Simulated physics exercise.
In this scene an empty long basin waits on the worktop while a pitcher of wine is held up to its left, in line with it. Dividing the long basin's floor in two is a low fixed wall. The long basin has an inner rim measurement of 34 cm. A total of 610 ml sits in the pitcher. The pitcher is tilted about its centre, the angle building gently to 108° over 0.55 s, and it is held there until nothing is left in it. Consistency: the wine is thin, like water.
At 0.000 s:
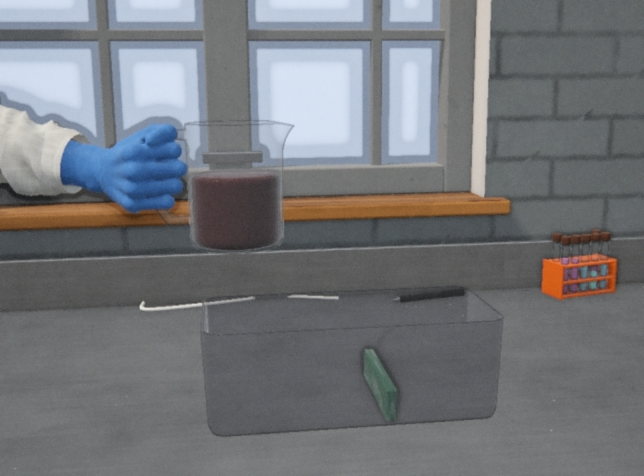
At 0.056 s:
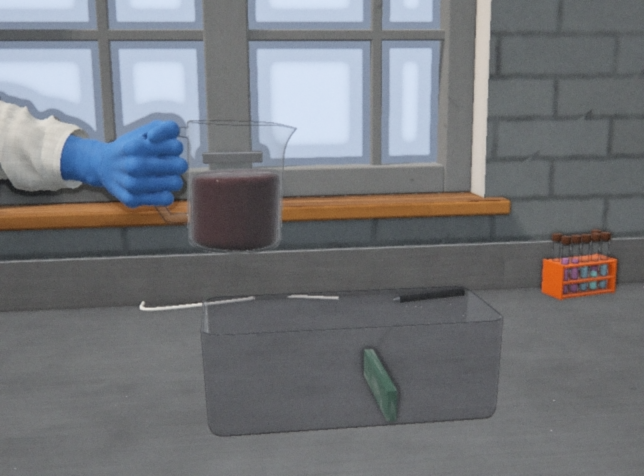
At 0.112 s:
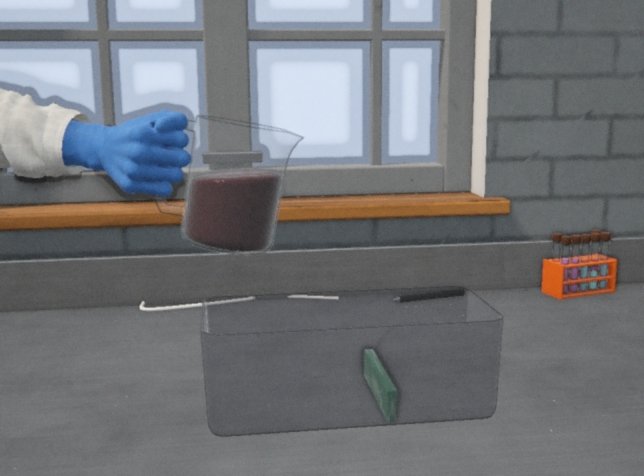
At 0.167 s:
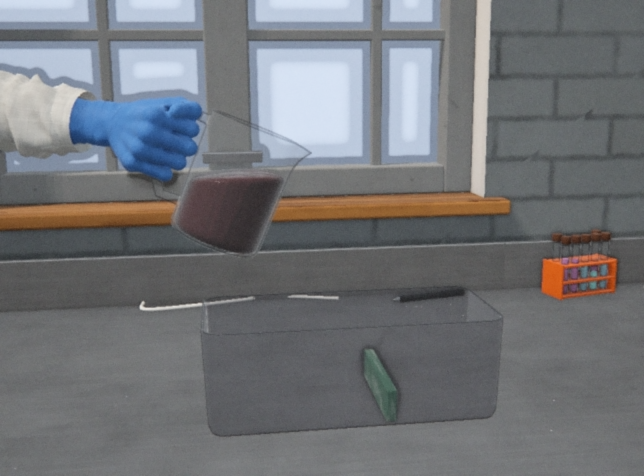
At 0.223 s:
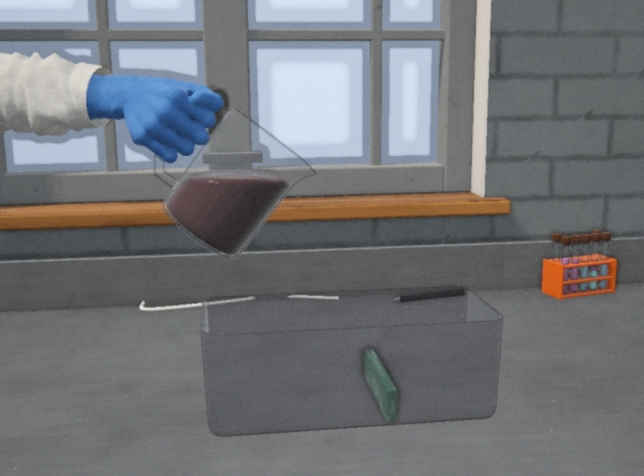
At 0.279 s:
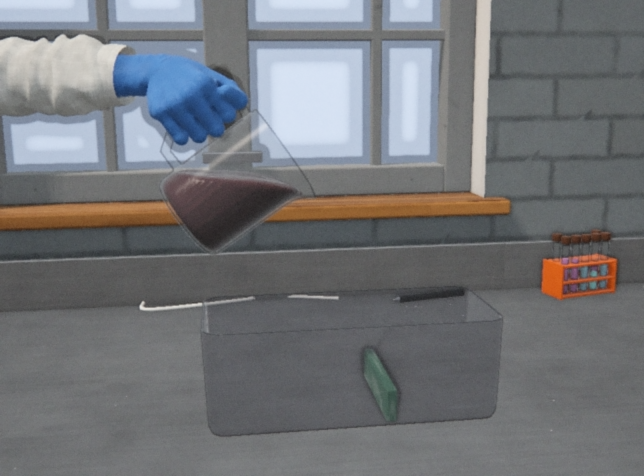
A blue-gloved hand held a clear pitcher of dark red wine above an empty, see-through long basin on a grey worktop, then gradually tilted it to the right, the wine slanting inside.
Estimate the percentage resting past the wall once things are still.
I would say roughly 9 percent.
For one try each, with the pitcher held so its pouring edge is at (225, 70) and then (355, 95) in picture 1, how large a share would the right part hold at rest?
In order, 15 and 85 per cent.
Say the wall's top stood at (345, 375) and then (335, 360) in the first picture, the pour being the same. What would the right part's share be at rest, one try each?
80 in a hundred, followed by 90 in a hundred.
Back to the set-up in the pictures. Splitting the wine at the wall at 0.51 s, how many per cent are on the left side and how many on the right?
Roughly 12 sits left and 0 sits right.
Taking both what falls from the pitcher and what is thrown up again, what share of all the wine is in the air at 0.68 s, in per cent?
It comes to some 20 percent of the total.
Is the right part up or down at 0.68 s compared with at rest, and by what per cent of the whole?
A gain, roughly 8 percent.
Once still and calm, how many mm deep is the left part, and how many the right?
On the left it stands about 18 mm, on the right about 2 mm.
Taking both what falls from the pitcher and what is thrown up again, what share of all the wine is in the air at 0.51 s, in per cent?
Some 28 per cent.
By 0.51 s the tilt is 107° and 60 per cent is still to pour, 11 is left of the wall and 0 right of it.
By 0.68 s the tilt is 108° and 17 per cent is still to pour, 63 is left of the wall and 1 right of it.
By 0.86 s the tilt is 108° and 3 per cent is still to pour, 79 is left of the wall and 6 right of it.
By 1.05 s the tilt is 108° and 0 per cent is still to pour, 86 is left of the wall and 7 right of it.
At rest 85 per cent lies left of the wall, 9 right of it and 6 outside.
